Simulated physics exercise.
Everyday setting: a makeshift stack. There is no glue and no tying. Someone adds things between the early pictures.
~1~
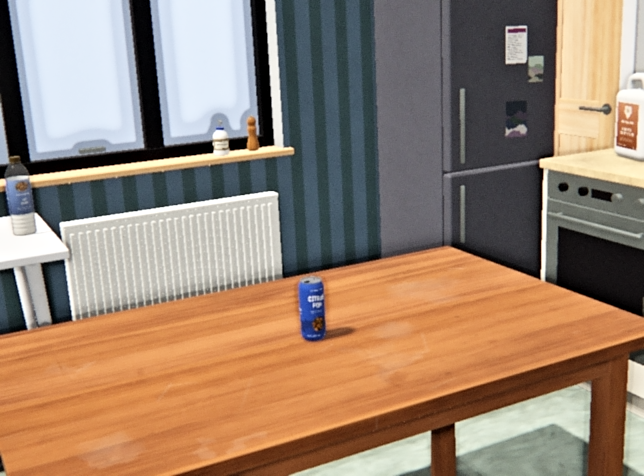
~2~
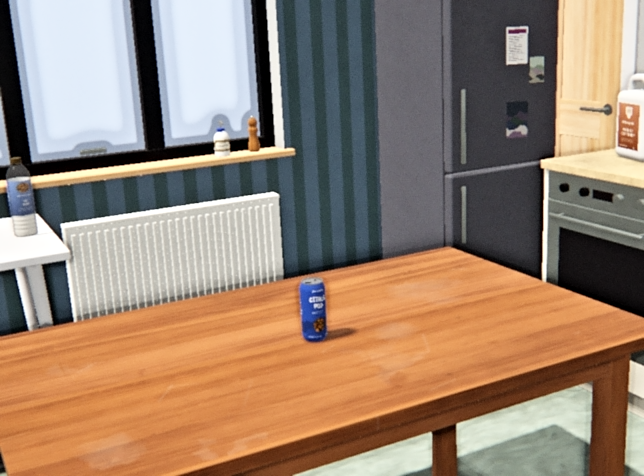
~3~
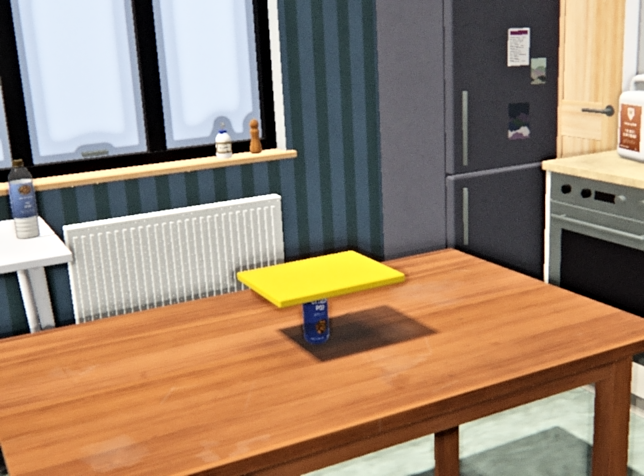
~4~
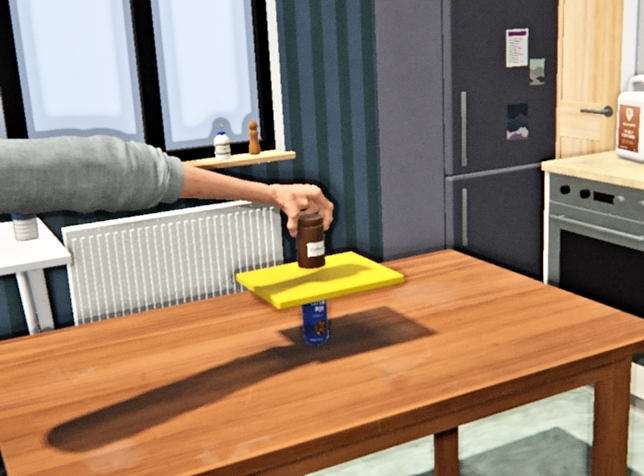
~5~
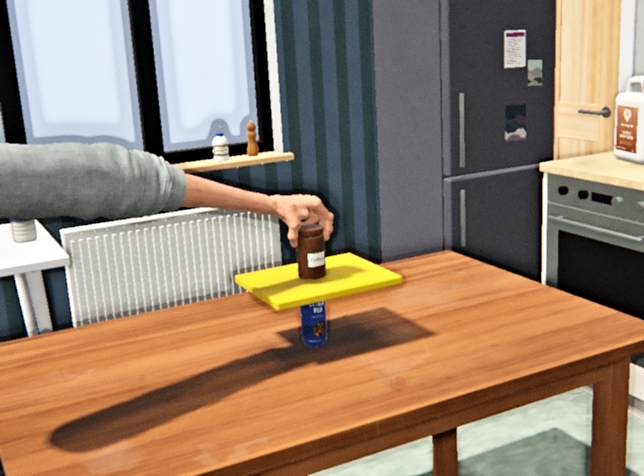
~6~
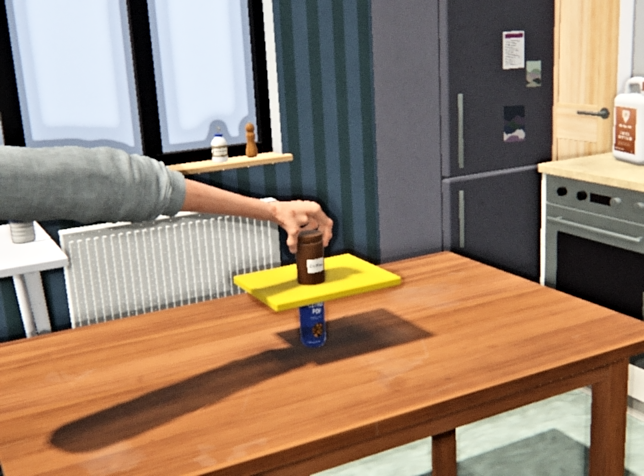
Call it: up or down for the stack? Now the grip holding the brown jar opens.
Up - it stays standing.
Then, 0.40 s past the last view, nothing moves.
Then, 1.10 s past the last view, brown jar resting near (310, 258).
Finally, all 3 still in place. Final places as the last picture's camera would see them, brown jar near (310, 258). The stack keeps its balance.
